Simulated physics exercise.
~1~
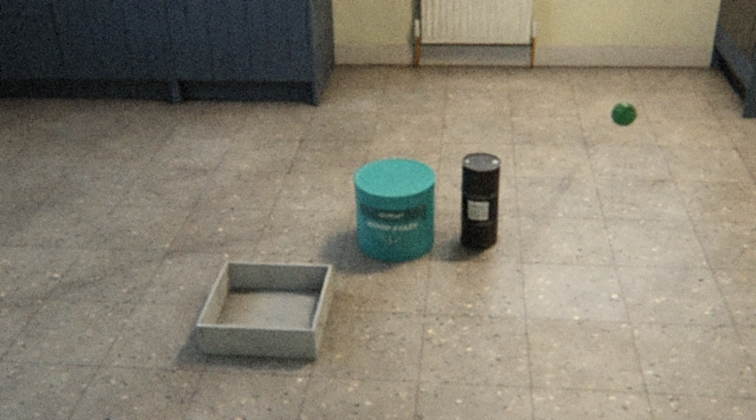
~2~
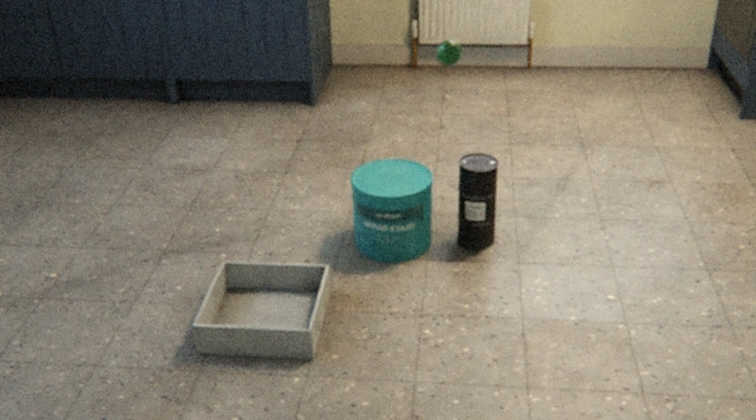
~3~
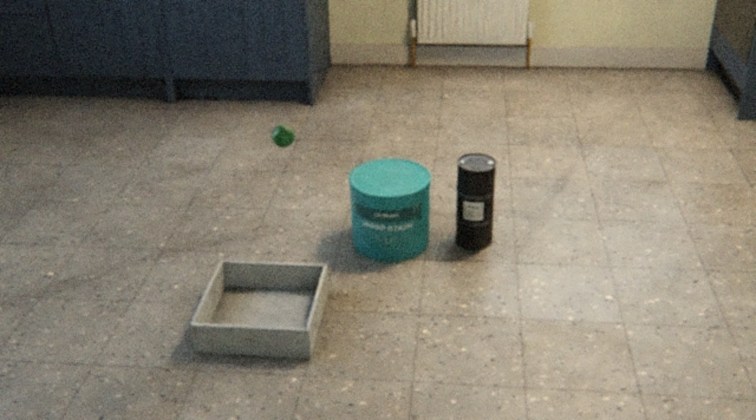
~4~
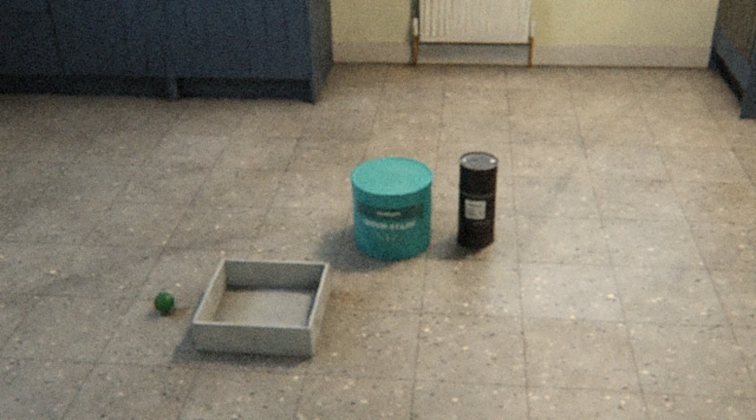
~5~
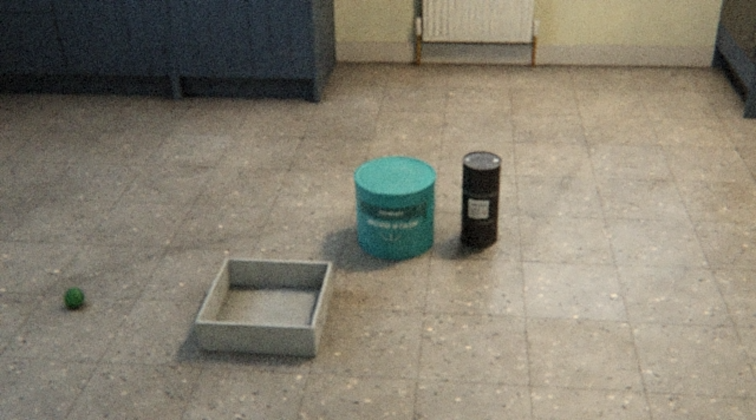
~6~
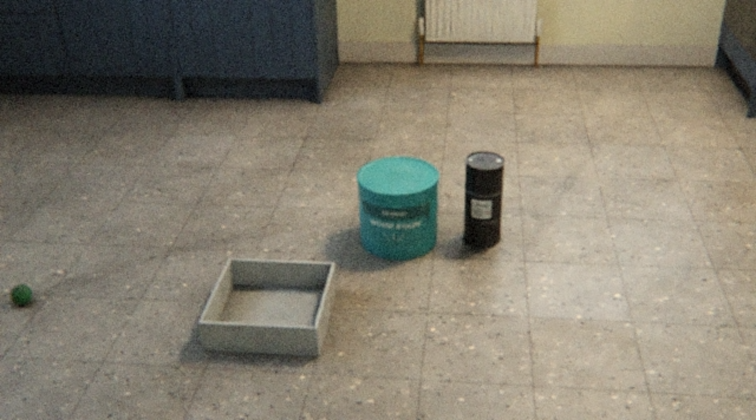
Across a tiled floor, a green ball flies left, misses the open box and rolls away.
